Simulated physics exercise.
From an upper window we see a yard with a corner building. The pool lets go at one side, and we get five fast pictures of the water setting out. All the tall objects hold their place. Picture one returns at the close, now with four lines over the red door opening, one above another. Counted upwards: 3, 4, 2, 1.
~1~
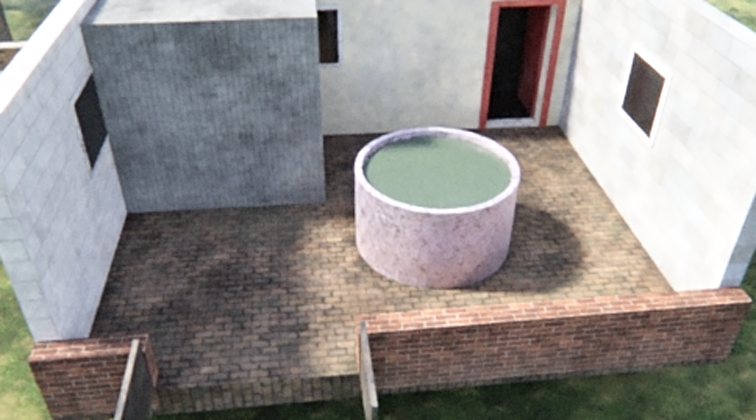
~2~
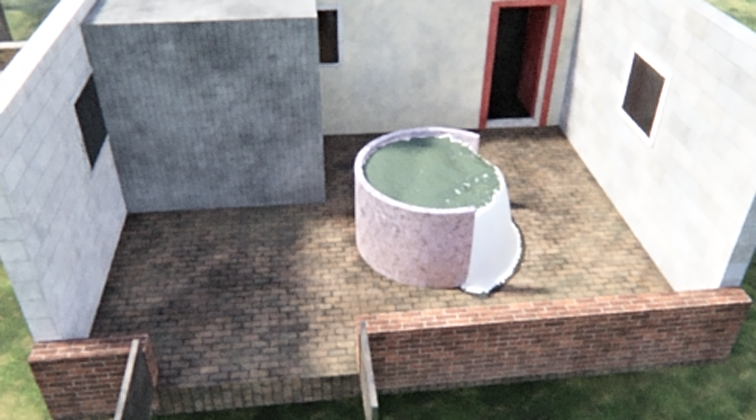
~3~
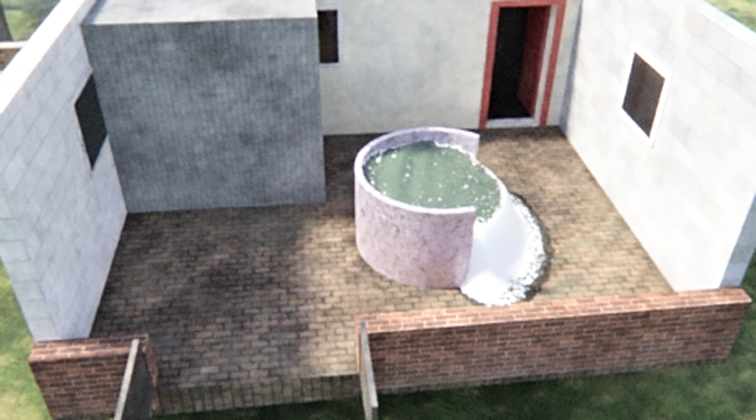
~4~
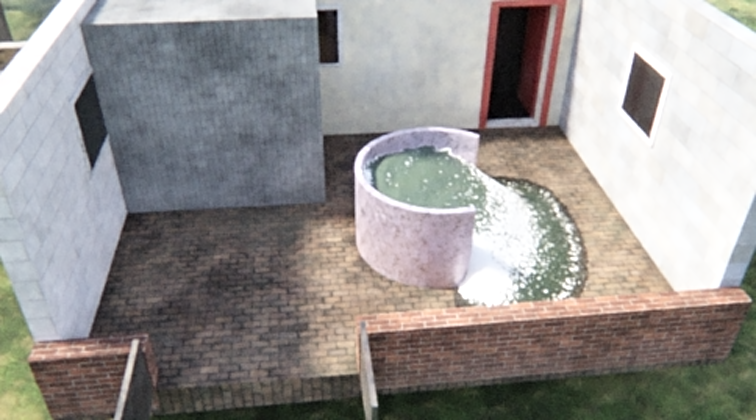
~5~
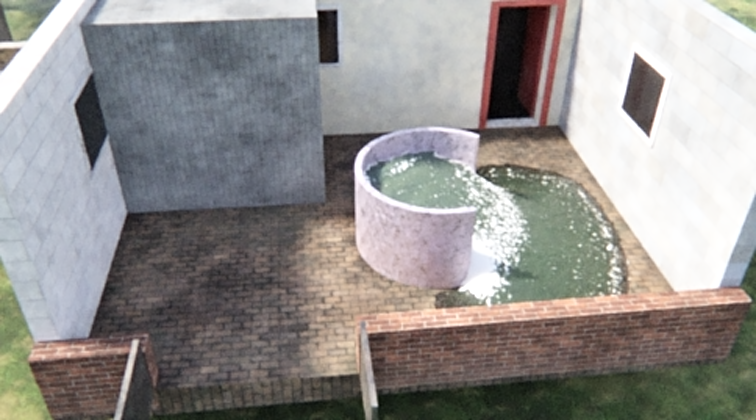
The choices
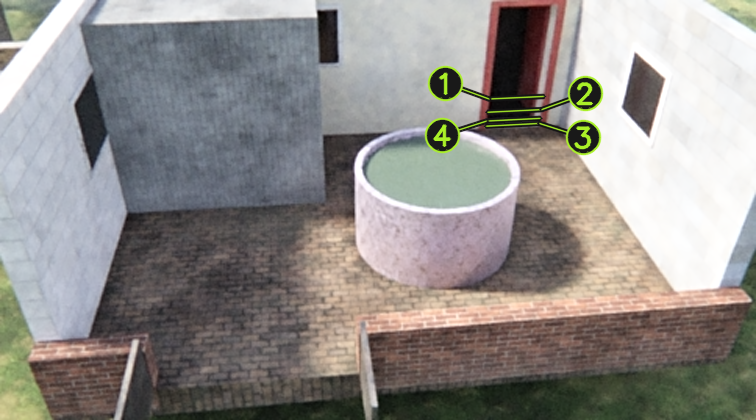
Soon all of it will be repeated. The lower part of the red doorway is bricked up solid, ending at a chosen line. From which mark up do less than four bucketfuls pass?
The limit is 2.
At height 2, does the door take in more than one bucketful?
No, it does not.
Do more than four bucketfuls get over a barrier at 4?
Yes.
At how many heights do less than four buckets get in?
Two of the four.
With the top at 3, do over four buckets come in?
Yes, that goes wrong.
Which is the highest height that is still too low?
That is height 4.
In lime, 1 at (516, 97); 2 at (514, 110); 3 at (512, 124); 4 at (513, 119); from the bottom up 3, 4, 2, 1.
If 1 is chosen, nothing gets over.
If 2 is chosen, a splash gets over, under a bucket.
If 3 is chosen, dozens of bucketfuls pour in.
If 4 is chosen, about 14 bucketfuls get in.
